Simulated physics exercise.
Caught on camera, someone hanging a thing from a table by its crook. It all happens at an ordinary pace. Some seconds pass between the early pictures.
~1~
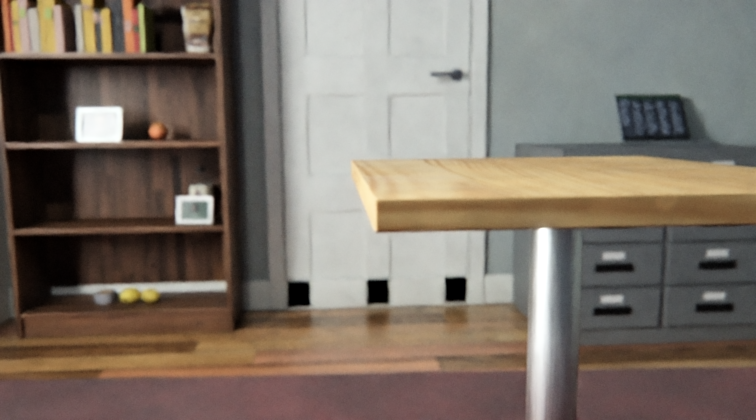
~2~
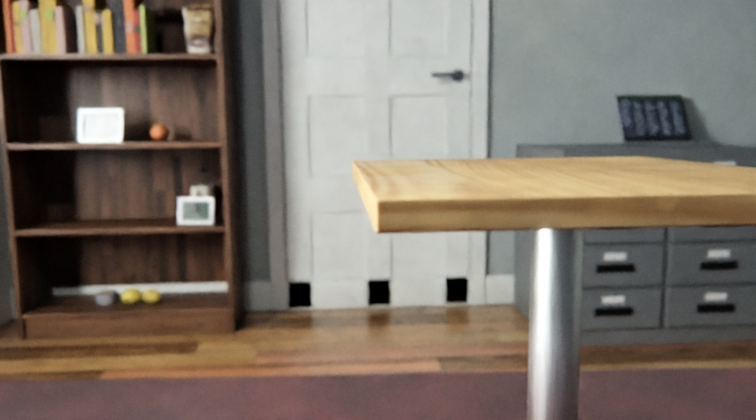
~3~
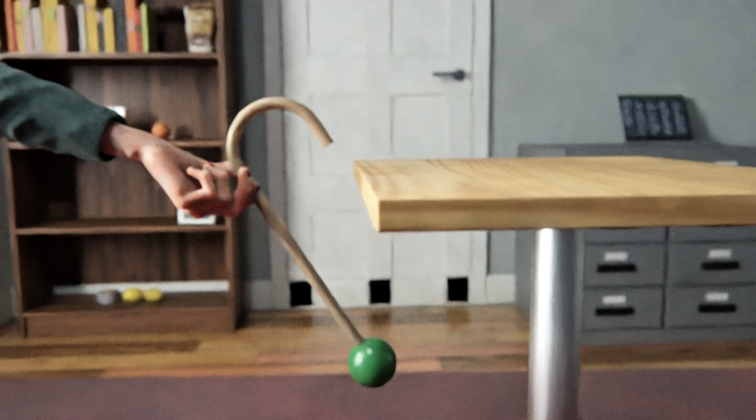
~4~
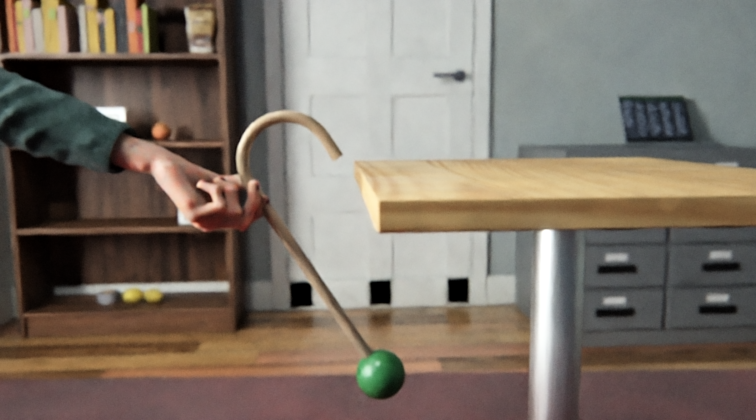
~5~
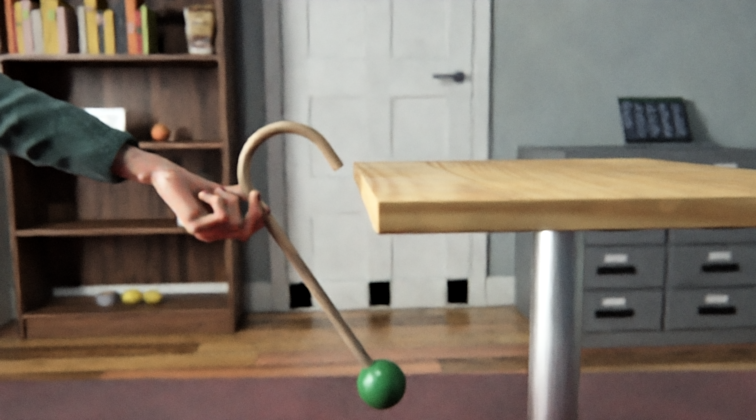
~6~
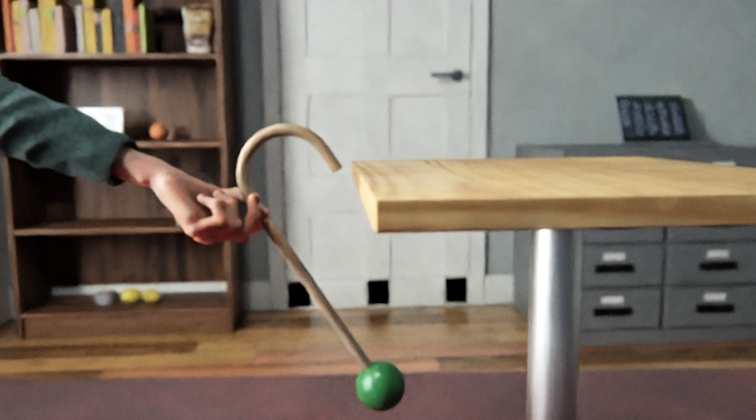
Room with a wooden table and bookshelf, a hand bringing in a green-ended hooked stick from the left and holding it beside the tabletop edge.
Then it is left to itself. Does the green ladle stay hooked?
Here the green ladle falls to the floor.
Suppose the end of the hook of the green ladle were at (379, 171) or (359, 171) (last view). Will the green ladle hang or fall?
The green ladle stays up; comes down.
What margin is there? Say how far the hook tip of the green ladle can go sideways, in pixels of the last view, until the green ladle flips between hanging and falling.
About 24 pixels right.
Then, 0.36 s after the last picture, green ladle down below.
Then, 0.54 s after the last picture, green ladle falling.
At rest, the green ladle slips off.
